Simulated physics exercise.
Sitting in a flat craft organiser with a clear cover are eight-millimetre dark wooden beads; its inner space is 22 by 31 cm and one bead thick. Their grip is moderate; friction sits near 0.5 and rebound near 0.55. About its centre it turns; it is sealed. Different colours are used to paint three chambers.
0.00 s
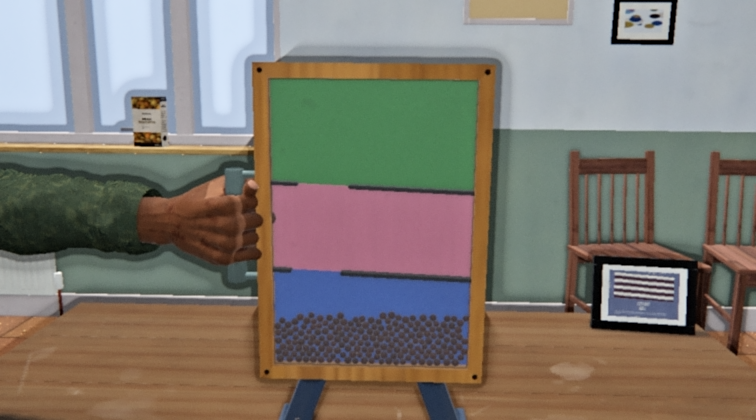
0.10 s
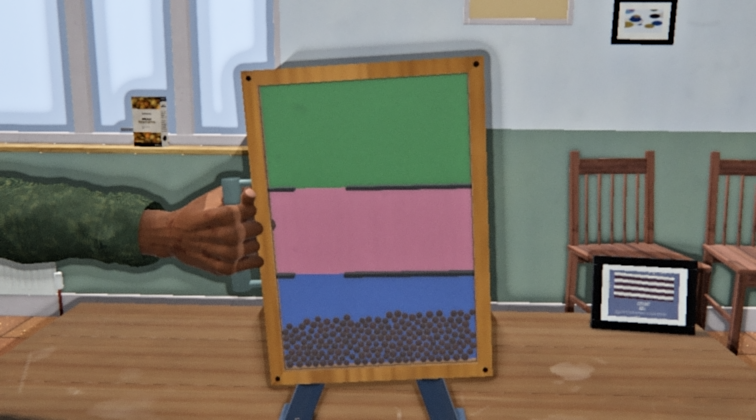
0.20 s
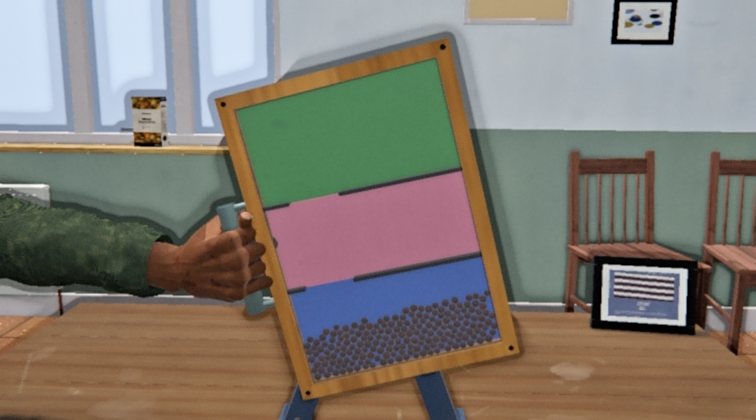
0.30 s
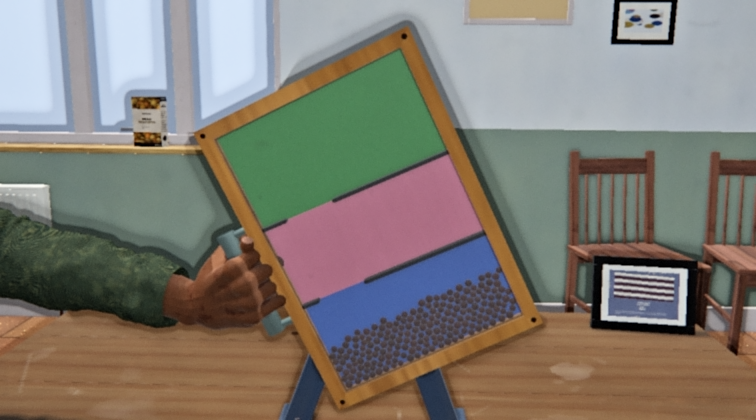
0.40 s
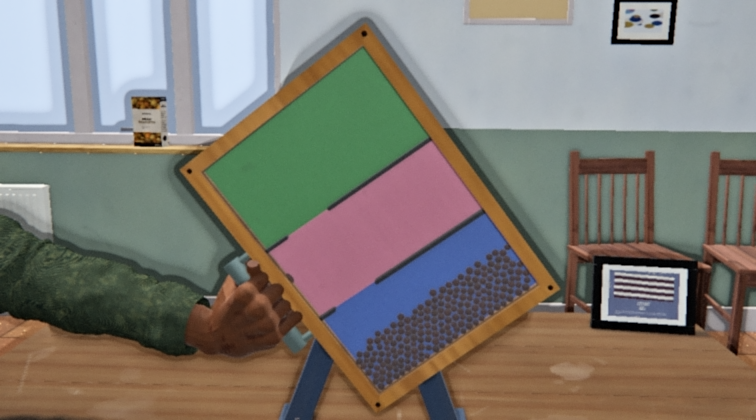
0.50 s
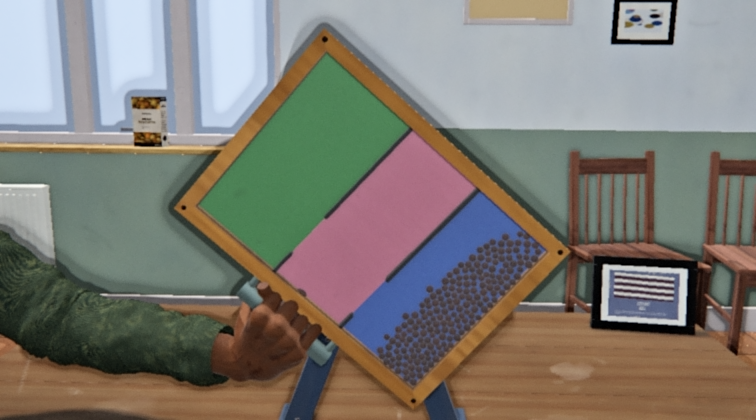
At the start, a wooden-framed panel with green, pink and blue sections stands level on a table, small dark beads lying along the bottom of the blue one. A hand gripping its left side turns it steadily anticlockwise, and the beads shift within the blue section as the panel tilts steeply.
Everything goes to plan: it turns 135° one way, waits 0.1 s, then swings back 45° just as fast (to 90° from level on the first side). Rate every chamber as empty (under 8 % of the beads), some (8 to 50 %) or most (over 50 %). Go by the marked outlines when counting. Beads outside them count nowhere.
Pink chamber: Some; blue chamber: Some; green chamber: Some.
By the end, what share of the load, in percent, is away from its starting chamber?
About 75 percent.
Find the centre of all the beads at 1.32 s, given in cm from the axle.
7 cm right, 4 cm below.
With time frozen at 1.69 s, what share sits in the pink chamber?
The share there is near 30 %.
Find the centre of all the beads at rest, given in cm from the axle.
Offset approx. 3 cm left, 8 cm below.
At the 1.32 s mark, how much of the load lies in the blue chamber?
Around 40 percent of the load.
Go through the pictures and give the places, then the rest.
The first picture shows level; about 200 beads; load centre (372, 340); top bead (392, 315); pink (372, 231), blue (370, 318), green (374, 134).
The second picture shows turned 4° anticlockwise; load centre (380, 340); top bead (472, 312).
The third picture shows turned 15° anticlockwise; load centre (401, 337); top bead (487, 293); wall ends (286, 292) to (304, 289), (355, 279) to (483, 253), (262, 210) to (288, 204), (340, 193) to (464, 168).
The fourth picture shows turned 26° anticlockwise; load centre (422, 330); top bead (499, 270).
The fifth picture shows turned 38° anticlockwise; load centre (442, 319); top bead (507, 247).
The sixth picture shows turned 49° anticlockwise; load centre (454, 308); top bead (520, 234); pink (375, 230), blue (442, 290), green (303, 165).
After 1.32 s, it stands 135° anticlockwise; the beads' middle is 7 cm right of and 4 cm below the centre; pink 40 %, blue 40 %, green 20 %.
After 1.69 s, it stands 113° anticlockwise; the beads' middle is in line with and 9 cm below the centre; pink 30 %, blue 25 %, green 45 %.
After 1.96 s, it stands 90° anticlockwise; the beads' middle is 3 cm left of and 8 cm below the centre; pink 30 %, blue 25 %, green 45 %.
Settled by 2.5 s, it stands 90° anticlockwise; pink 30 %, blue 25 %, green 45 %.
